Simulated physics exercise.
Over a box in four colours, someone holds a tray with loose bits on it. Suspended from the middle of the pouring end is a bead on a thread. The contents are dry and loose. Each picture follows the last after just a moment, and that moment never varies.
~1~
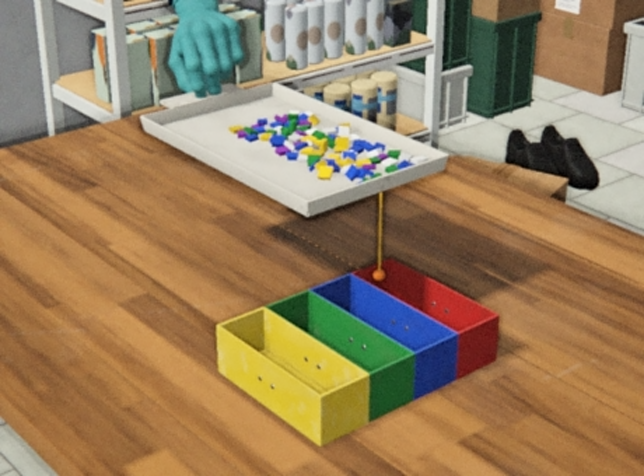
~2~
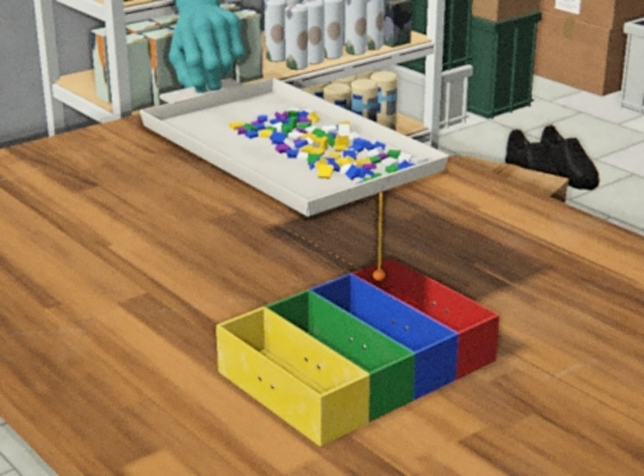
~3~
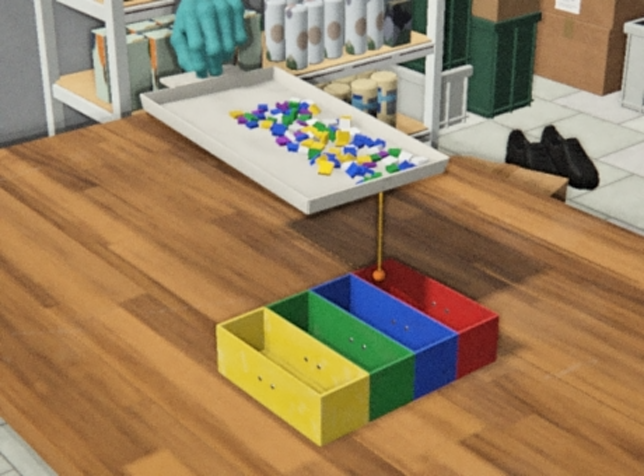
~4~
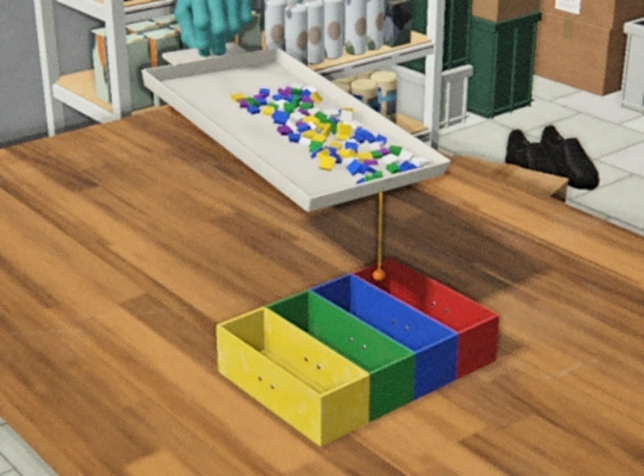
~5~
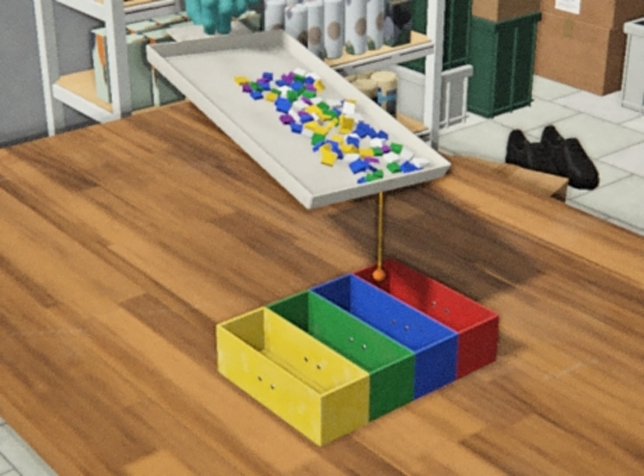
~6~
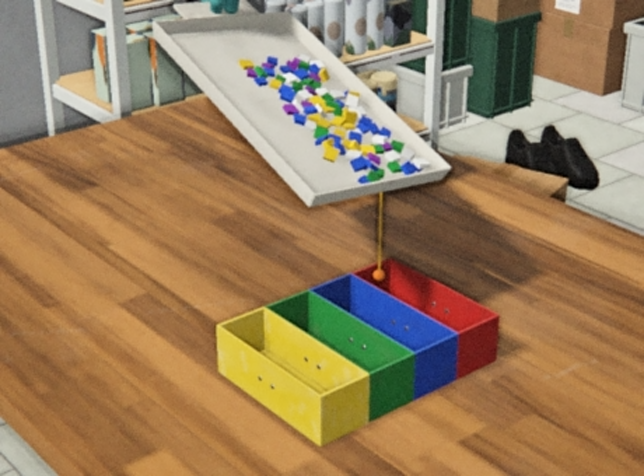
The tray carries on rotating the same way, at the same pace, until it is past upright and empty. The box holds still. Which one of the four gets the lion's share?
Lion's share: Red.
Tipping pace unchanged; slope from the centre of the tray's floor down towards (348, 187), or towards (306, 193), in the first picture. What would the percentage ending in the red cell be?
Shares: About 30 in a hundred, then about 0 in a hundred.
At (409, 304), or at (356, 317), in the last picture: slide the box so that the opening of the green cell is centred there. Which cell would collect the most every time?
Case A: Blue; case B: The cell in red.
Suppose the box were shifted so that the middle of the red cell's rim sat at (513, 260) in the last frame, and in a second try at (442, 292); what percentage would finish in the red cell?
Close to 0 in a hundred, then close to 40 in a hundred.
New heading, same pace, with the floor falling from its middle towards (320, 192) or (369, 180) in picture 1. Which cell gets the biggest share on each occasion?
So the first one goes to green and the second to the red one.
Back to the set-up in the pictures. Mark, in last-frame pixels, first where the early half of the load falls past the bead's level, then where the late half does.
Initially about (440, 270); subsequently about (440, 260).
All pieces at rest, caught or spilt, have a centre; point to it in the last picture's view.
Somewhere around (453, 324) in the last picture.
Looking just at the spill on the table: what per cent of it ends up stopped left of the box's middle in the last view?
Close to 0 in a hundred.
Shortly afterwards, tray tipped steeply; all but a few on the tray; only a few falling or outside the box.
Next, tray tipped past a quarter turn; near two thirds on the tray; a little in the blue cell; only a few in the red cell; near a quarter falling or outside the box.
Some moments later, tray tipped past a quarter turn; near a third in the red cell; a little in the blue cell; near half falling or outside the box.
In the end, tray tipped past a quarter turn; near a third in the red cell; a little in the blue cell; none at all in the yellow cell; none at all in the green cell; near half outside the box.
